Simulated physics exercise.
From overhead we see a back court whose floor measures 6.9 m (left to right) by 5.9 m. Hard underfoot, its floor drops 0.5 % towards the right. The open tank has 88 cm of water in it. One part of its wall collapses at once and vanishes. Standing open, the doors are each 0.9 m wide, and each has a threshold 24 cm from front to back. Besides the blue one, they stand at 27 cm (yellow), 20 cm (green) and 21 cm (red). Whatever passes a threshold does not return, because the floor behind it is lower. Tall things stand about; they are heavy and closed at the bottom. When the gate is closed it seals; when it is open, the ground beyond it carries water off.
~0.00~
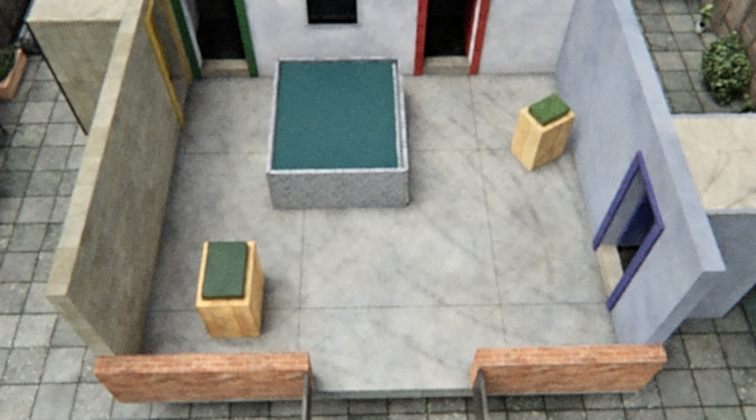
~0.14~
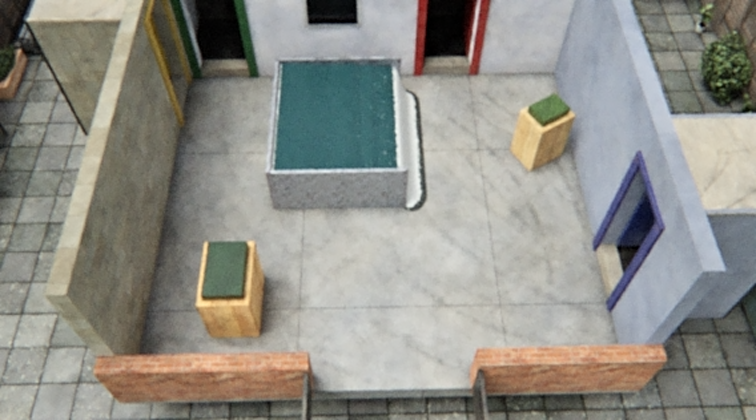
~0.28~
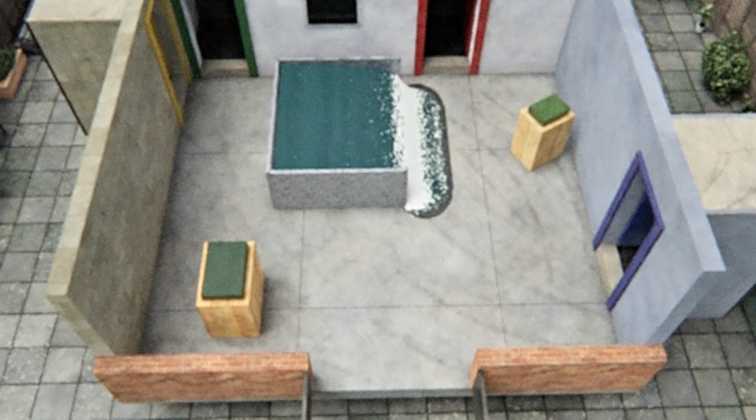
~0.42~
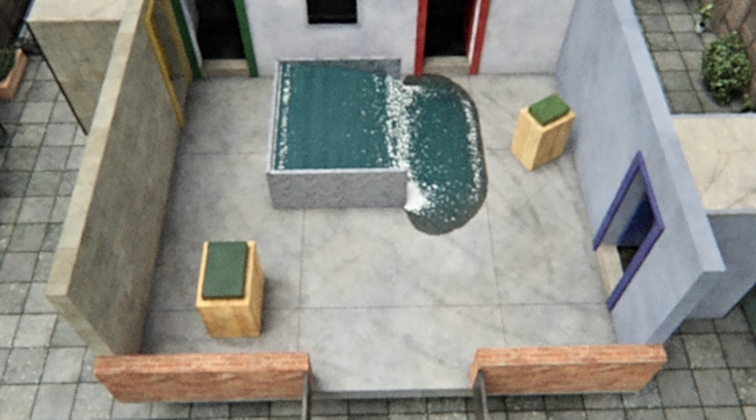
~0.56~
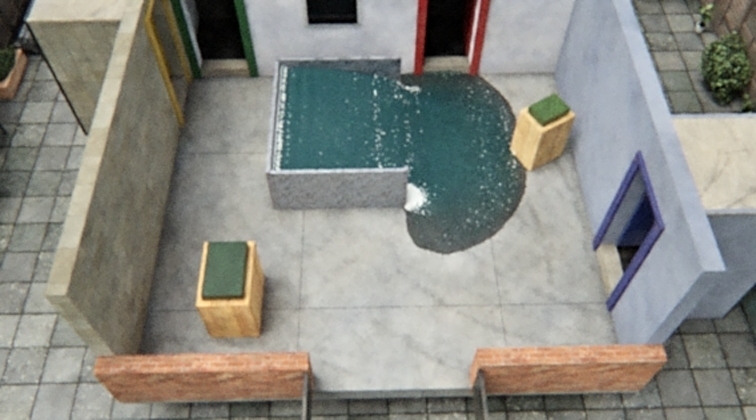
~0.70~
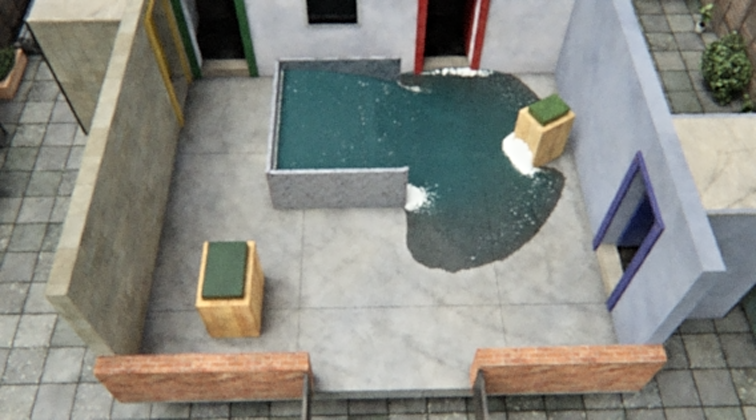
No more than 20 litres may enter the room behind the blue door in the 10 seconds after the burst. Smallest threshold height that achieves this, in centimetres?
25 cm.
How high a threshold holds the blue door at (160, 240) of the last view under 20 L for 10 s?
Something near 9.0 cm.
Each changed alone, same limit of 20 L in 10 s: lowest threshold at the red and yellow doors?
Some 24 cm for red, some 15 cm for yellow.
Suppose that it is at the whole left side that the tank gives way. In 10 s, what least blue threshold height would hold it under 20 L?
A minimum of about 13.5 cm.
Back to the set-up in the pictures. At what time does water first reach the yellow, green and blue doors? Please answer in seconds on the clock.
Yellow = 4.5 s, green = 4.0 s, blue = 1.2 s.
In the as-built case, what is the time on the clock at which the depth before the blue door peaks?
Around 2.2 s.
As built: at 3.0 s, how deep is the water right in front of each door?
Centimetres: Yellow = 0, green = 0, red = 29, blue = 25.
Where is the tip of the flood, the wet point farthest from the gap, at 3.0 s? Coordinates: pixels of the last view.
Around (621, 368).
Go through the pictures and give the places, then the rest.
The first picture shows the open tank at (338, 114) is whole and still, 88 cm deep; the blue door at (622, 242) is dry.
In the second picture, the front is at (422, 195), 0.3 m from the gap at (400, 134); 0.7 m2 of floor is wet, 88 cm left at the back.
In the third picture, the front is at (447, 195), 0.8 m from the gap at (400, 137); 1.9 m2 of floor is wet, 88 cm left at the back.
In the fourth picture, the front is at (483, 188), 1.4 m from the gap at (400, 139); 4.1 m2 of floor is wet, 80 cm left at the back.
In the fifth picture, the front is at (520, 179), 2.0 m from the gap at (400, 139); 6.7 m2 of floor is wet, 74 cm left at the back.
In the sixth picture, water pours out at (399, 140) and has run 2.7 m, to (559, 179); about 10 cm deep outside, 74 cm at the back; the blue door at (622, 242), 4.0 m from the gap, is still 1.3 m from the nearest water.
After 1.4 s water covers 35 % of the floor, deepest (72 cm) near (553, 77); 20 cm at the blue door, 0 litres in over its 22 cm threshold.
After 3.0 s water covers 50 % of the floor, deepest (48 cm) near (583, 369); 25 cm at the blue door, 18 litres in over its 22 cm threshold.
After 10.0 s water covers 95 % of the floor, deepest (18 cm) near (524, 77); 12 cm at the blue door, 35 litres in over its 22 cm threshold.
At the blue door as built, the water arrived by 1.2 s and peaked near 29 cm at 2.2 s.
With a threshold of 23 cm, 29 litres would have come in within the 10 s; with 31 cm, 3 litres. So under 20 litres takes about 25 cm.
